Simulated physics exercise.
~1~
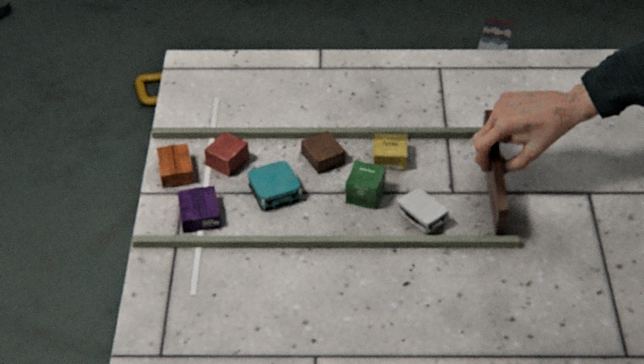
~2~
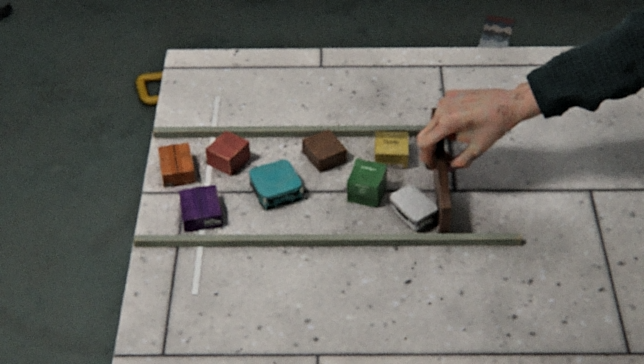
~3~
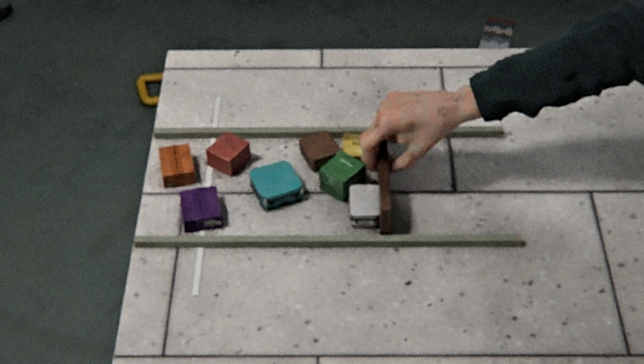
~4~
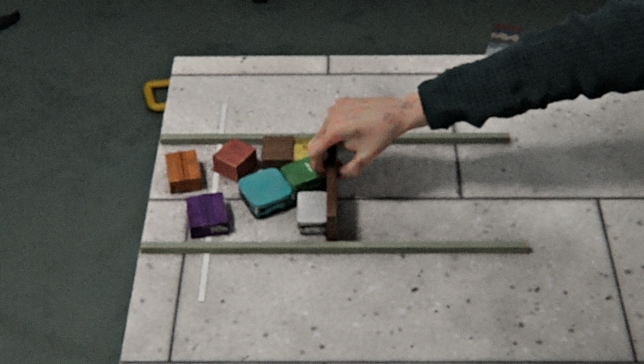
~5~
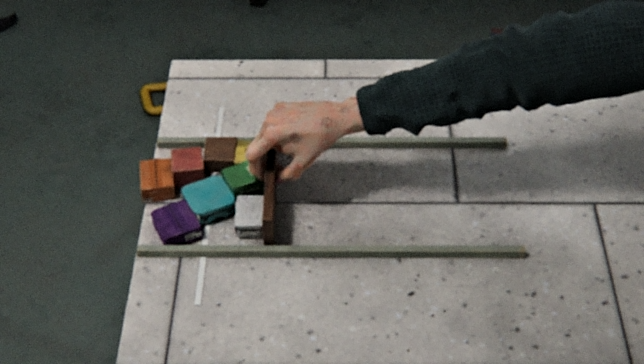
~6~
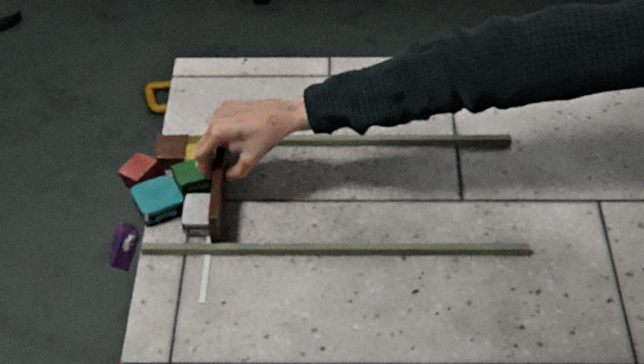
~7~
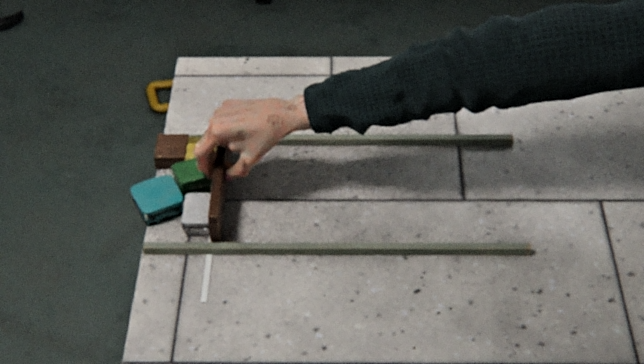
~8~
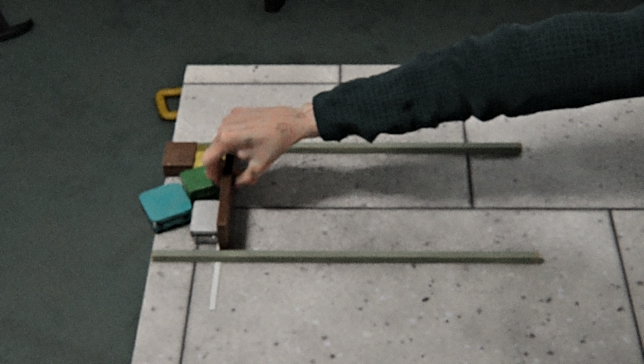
A hand slides a board left between two rails, pushing three blocks off the edge.
